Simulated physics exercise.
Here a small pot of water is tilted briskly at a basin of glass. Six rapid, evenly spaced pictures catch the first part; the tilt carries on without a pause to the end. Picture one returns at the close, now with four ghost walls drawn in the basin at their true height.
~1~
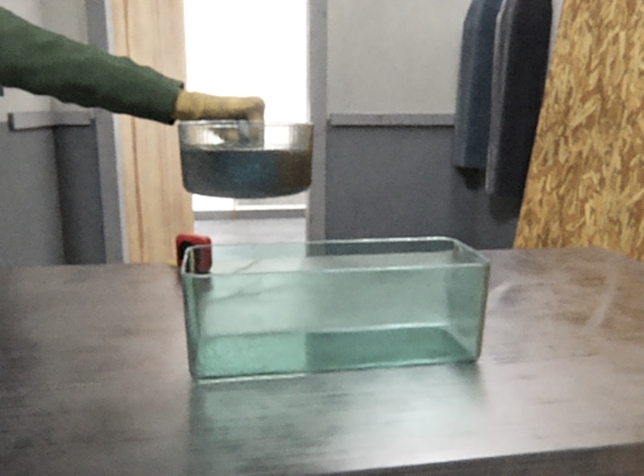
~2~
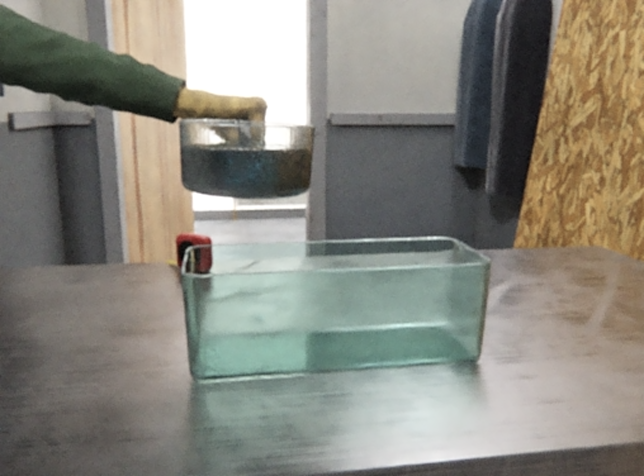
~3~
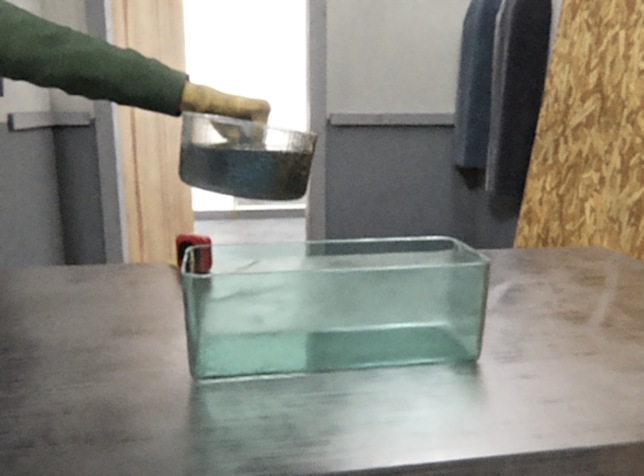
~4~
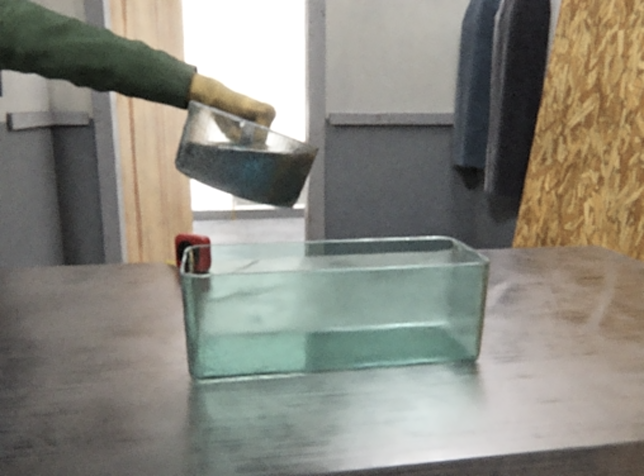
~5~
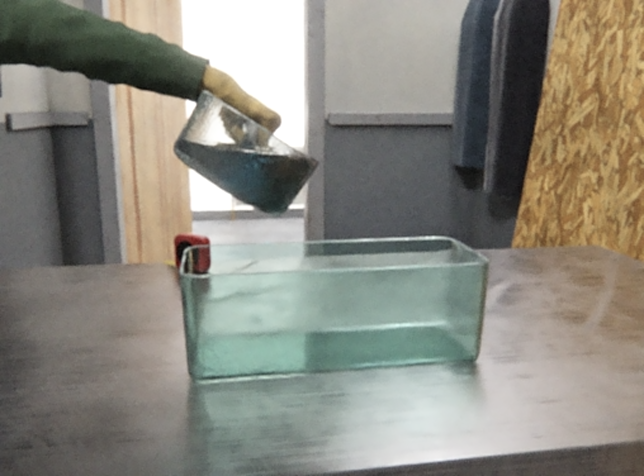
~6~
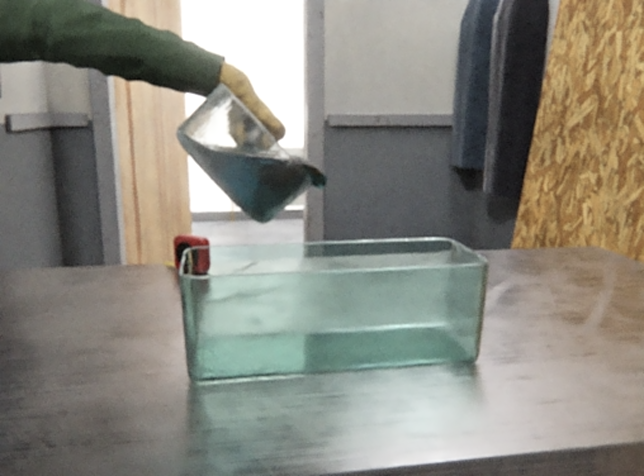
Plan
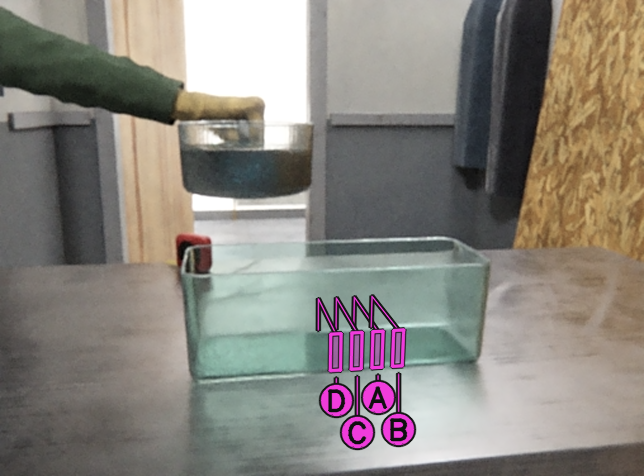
A gloved hand tilting a clear pot to the right above a glass basin, dark water just starting over its lip.
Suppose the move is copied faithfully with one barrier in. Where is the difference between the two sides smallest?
C works best here.
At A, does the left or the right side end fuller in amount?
More ends on the left.
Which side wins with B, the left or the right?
More ends on the left.
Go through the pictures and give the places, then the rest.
The first picture shows upright, lip at (310, 123); basin from (189, 379) to (479, 359); nothing has left yet.
The second picture shows tipped about 2°, lip at (311, 125); nothing has left yet.
The third picture shows tipped about 9°, lip at (314, 133); nothing has left yet.
The fourth picture shows tipped about 20°, lip at (316, 146); nothing has left yet.
The fifth picture shows tipped about 33°, lip at (315, 162); nothing has left yet.
The sixth picture shows tipped about 48°, lip at (311, 181); water is over the lip, down to (319, 185).
In magenta, A at (378, 375); B at (398, 373); C at (357, 376); D at (336, 378).
For slot A, about 79 % ends left of the wall and 15 % right of it; 7 % is lost outside.
For slot B, about 91 % ends left of the wall and 8 % right of it.
For slot C, about 49 % ends left of the wall and 50 % right of it.
For slot D, about 18 % ends left of the wall and 81 % right of it.
